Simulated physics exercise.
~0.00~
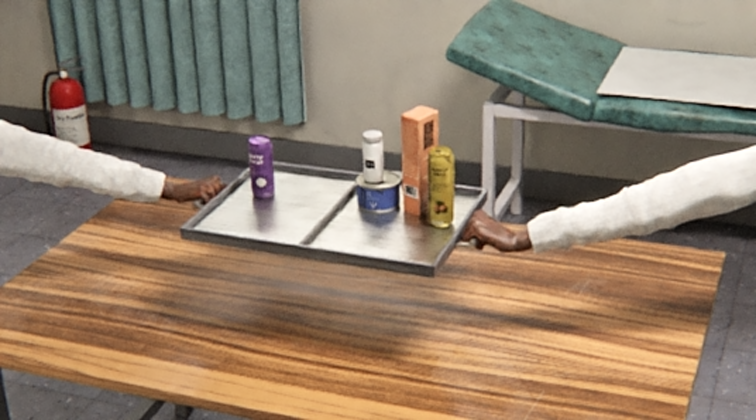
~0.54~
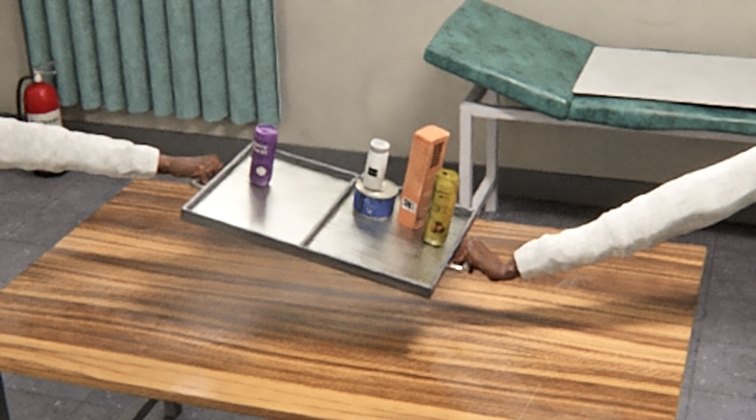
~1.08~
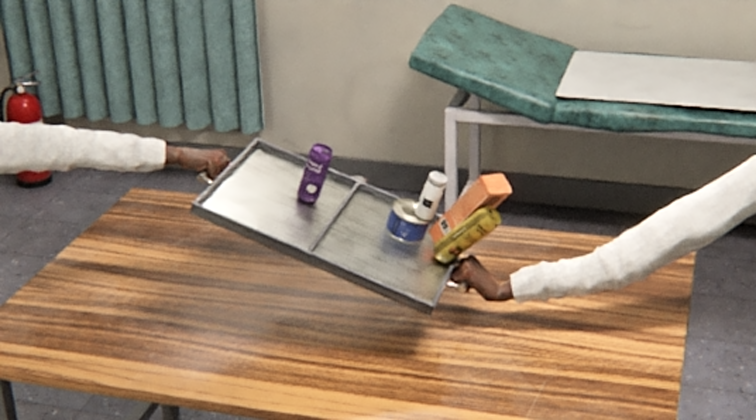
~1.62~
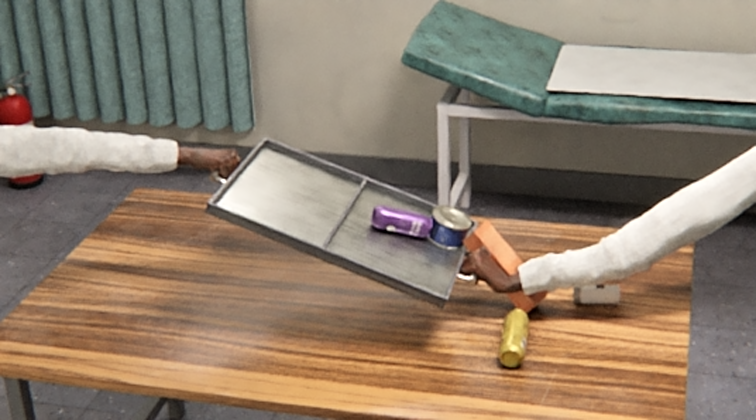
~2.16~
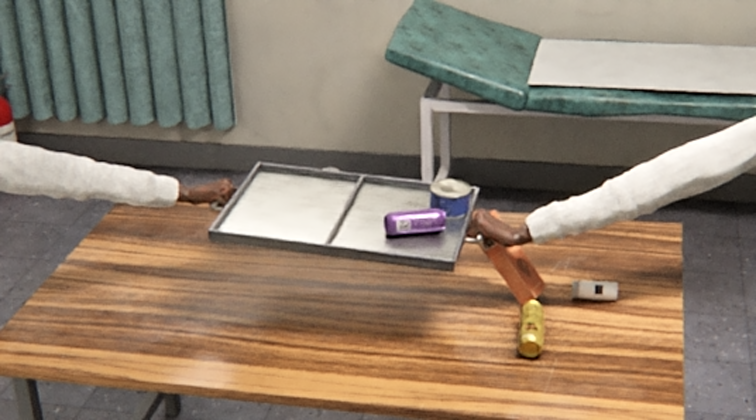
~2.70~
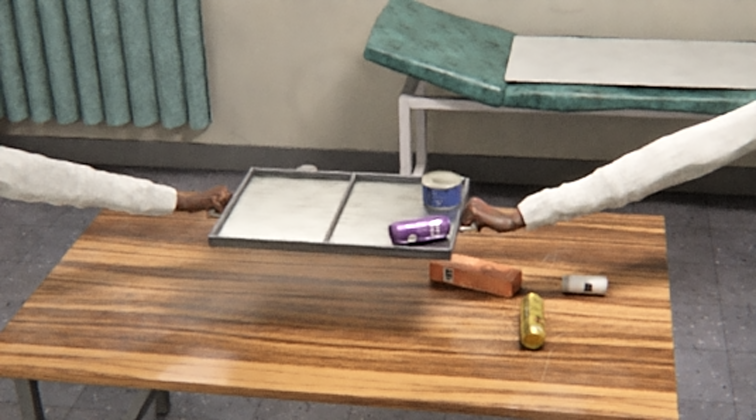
The video shows two hands holding a divided metal tray above a wooden table and tipping it right edge down, so the yellow can, orange carton and white shaker fall onto the table. The tray levels again with the purple can on its side and the blue tub still upright.
